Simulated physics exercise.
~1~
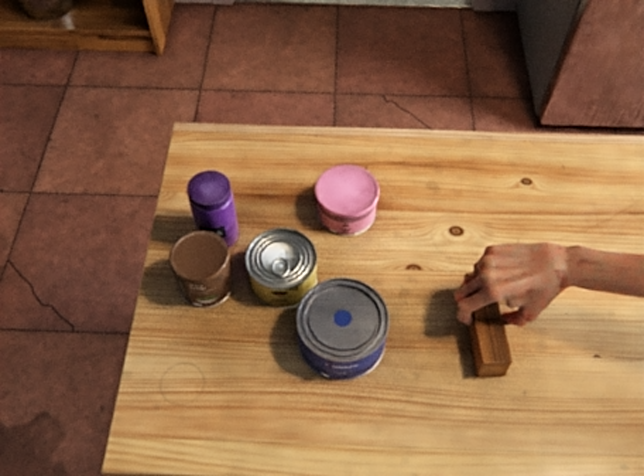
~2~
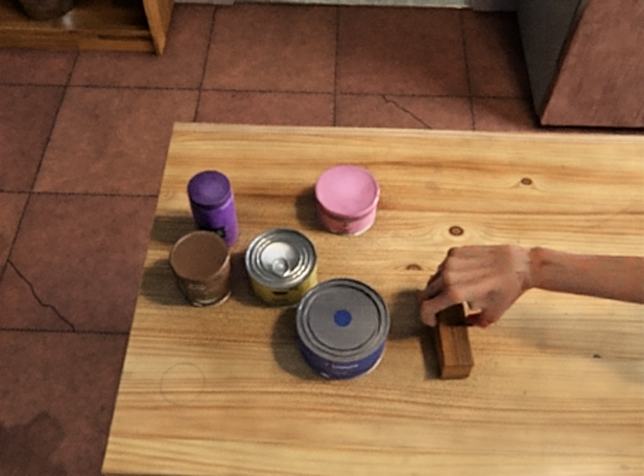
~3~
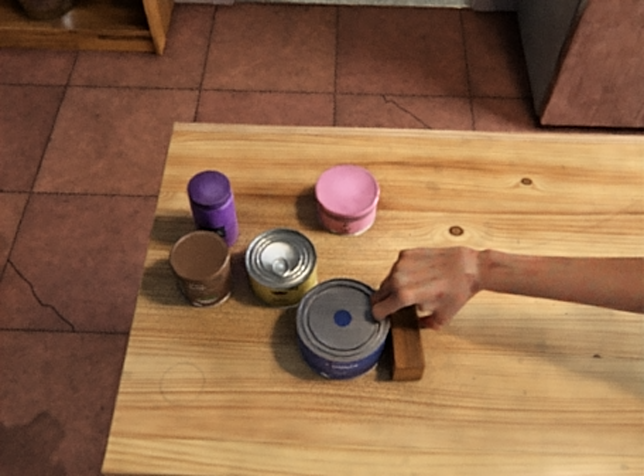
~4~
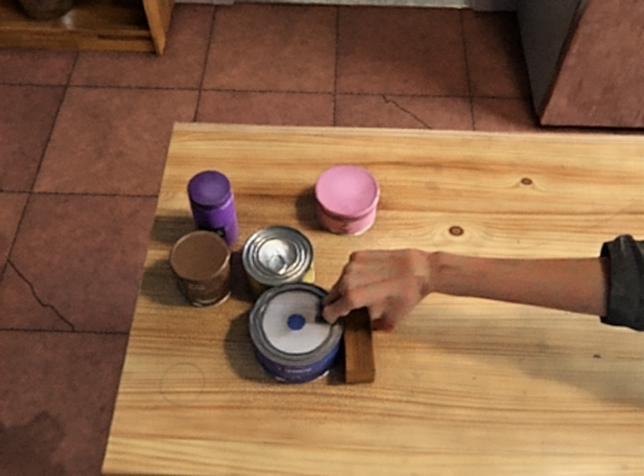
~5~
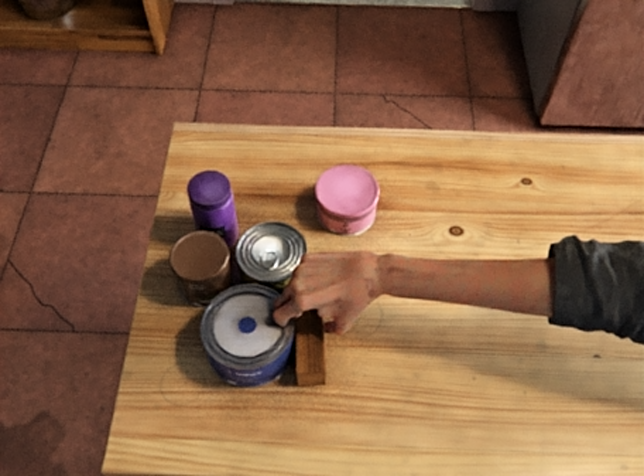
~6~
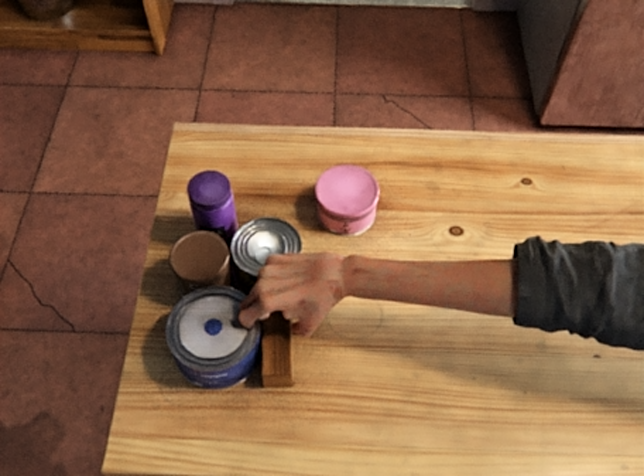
A hand sliding a wooden block left into a blue tub, pushing it past a nudged yellow tub to rest near a brown tin.
